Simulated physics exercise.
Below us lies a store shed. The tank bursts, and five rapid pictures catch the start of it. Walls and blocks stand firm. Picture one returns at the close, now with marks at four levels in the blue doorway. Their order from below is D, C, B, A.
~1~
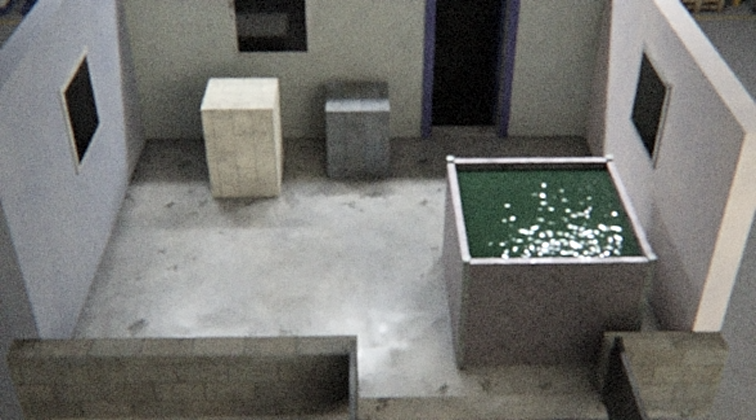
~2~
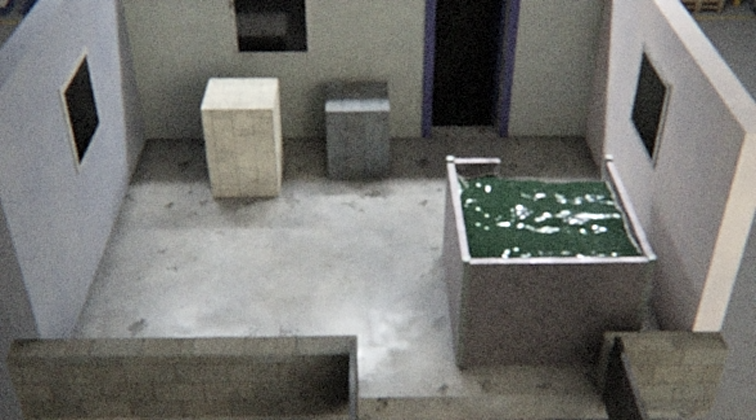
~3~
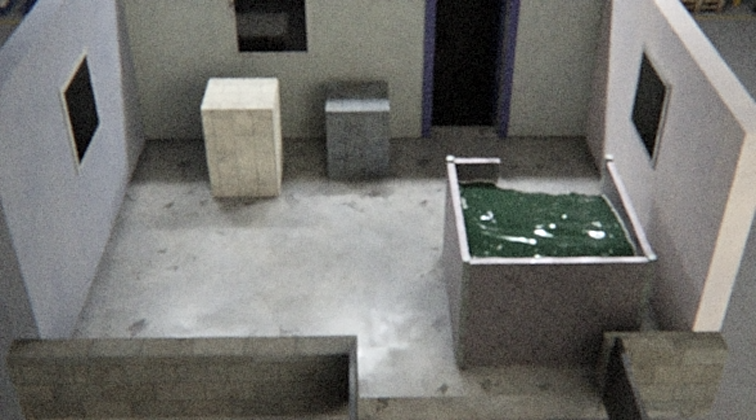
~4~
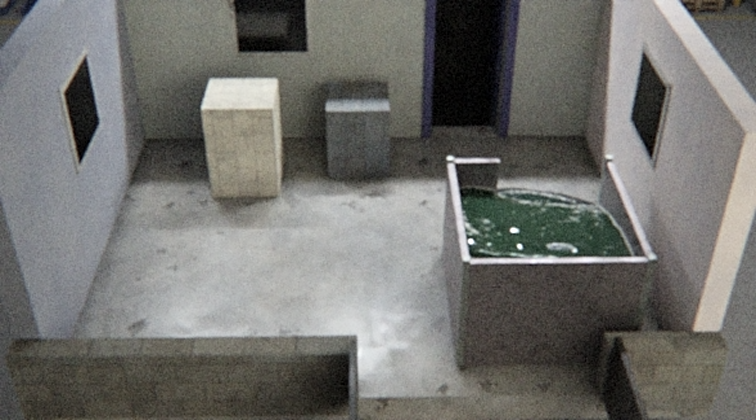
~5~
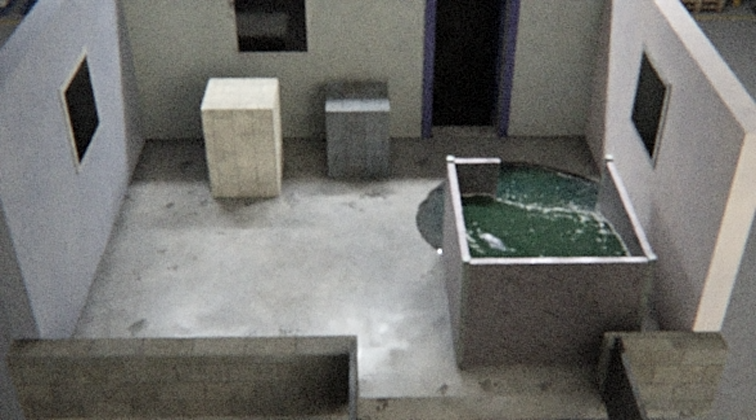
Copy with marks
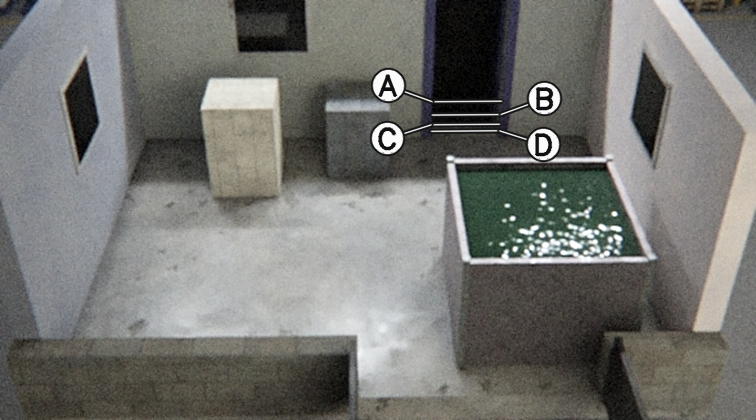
The clip shows a roofless shed with two blocks and a square tank of green water at right; the tank's far side opens, the water ripples and sinks lower, then spreads across the floor behind and left of it.
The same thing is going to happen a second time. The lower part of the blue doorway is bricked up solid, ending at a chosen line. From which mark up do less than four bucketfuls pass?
A is the one.
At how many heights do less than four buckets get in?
One.
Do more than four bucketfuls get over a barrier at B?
Yes.
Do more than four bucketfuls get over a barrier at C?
Yes, it does.
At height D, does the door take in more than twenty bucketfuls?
Yes.
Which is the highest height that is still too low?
That would be B.
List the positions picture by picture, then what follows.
The first picture shows water in the tank at rest, its middle at (542, 213); foot of the blue doorway at (464, 136); open gate at (482, 329).
In the second picture, water covers 2 % of the ground, its front hidden from here.
In the third picture, water covers 4 % of the ground, its front hidden from here.
In the fourth picture, water covers 9 % of the ground, its front hidden from here.
The fifth picture shows front seen at (505, 164), 16 % of the ground wet.
On the marked copy, A at (467, 101); B at (466, 114); C at (465, 124); D at (465, 131); from the bottom up D, C, B, A.
With A, a splash gets over, under a bucket.
With B, about 10 bucketfuls get in.
With C, dozens of bucketfuls pour in.
With D, dozens of bucketfuls pour in.
